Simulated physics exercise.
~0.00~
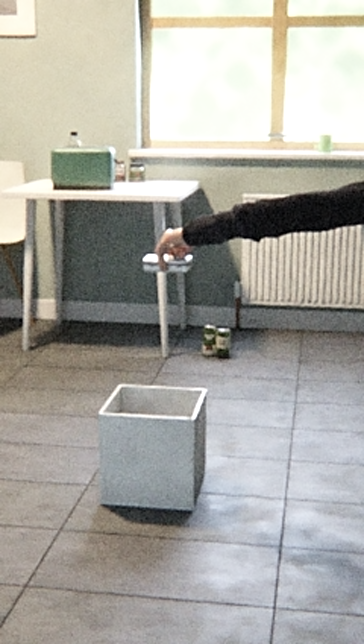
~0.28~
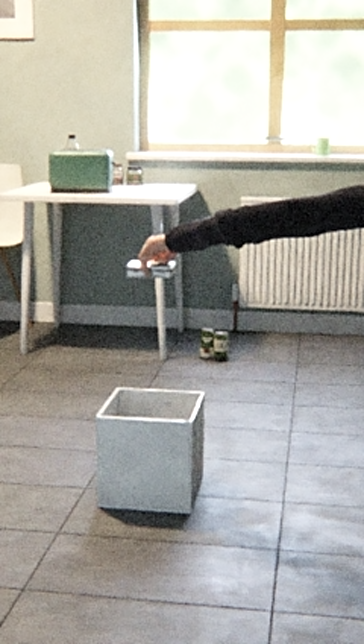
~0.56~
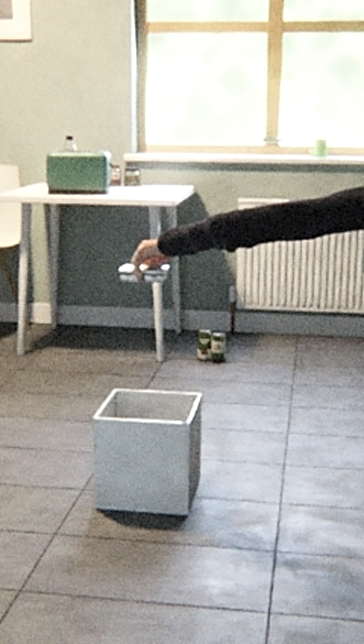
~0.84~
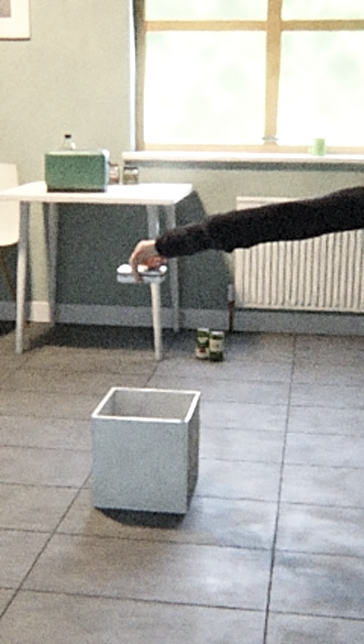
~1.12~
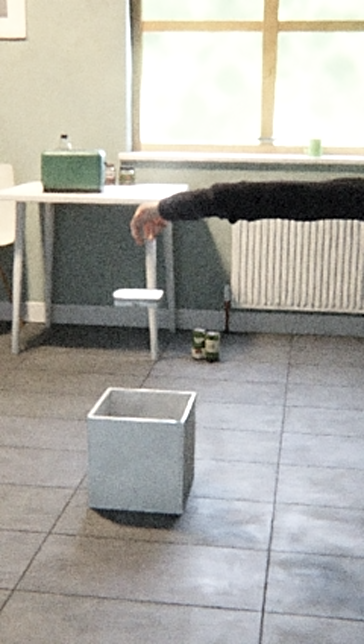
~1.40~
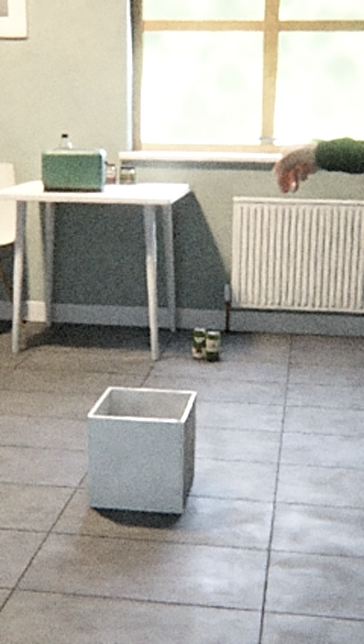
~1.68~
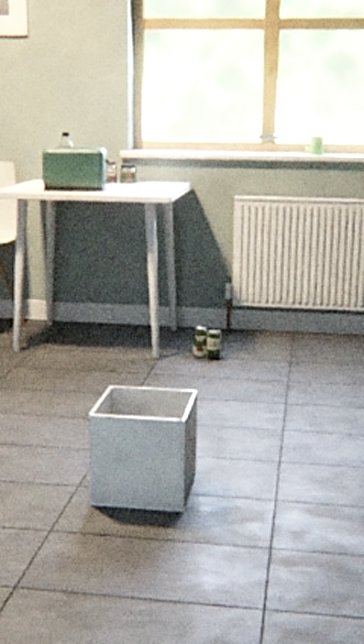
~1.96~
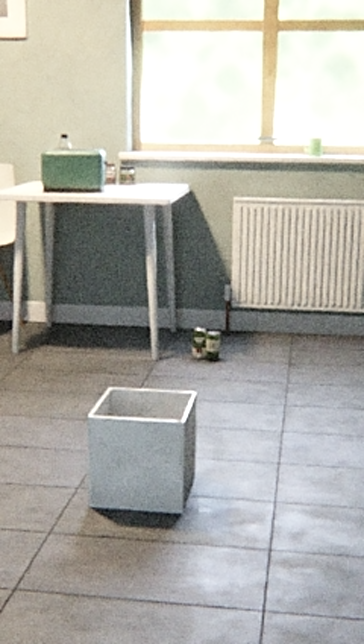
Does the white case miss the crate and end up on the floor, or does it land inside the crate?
It lands inside the crate. The hand lets go above the opening, and the case drops in and is out of sight afterwards, with none of it on the floor around.
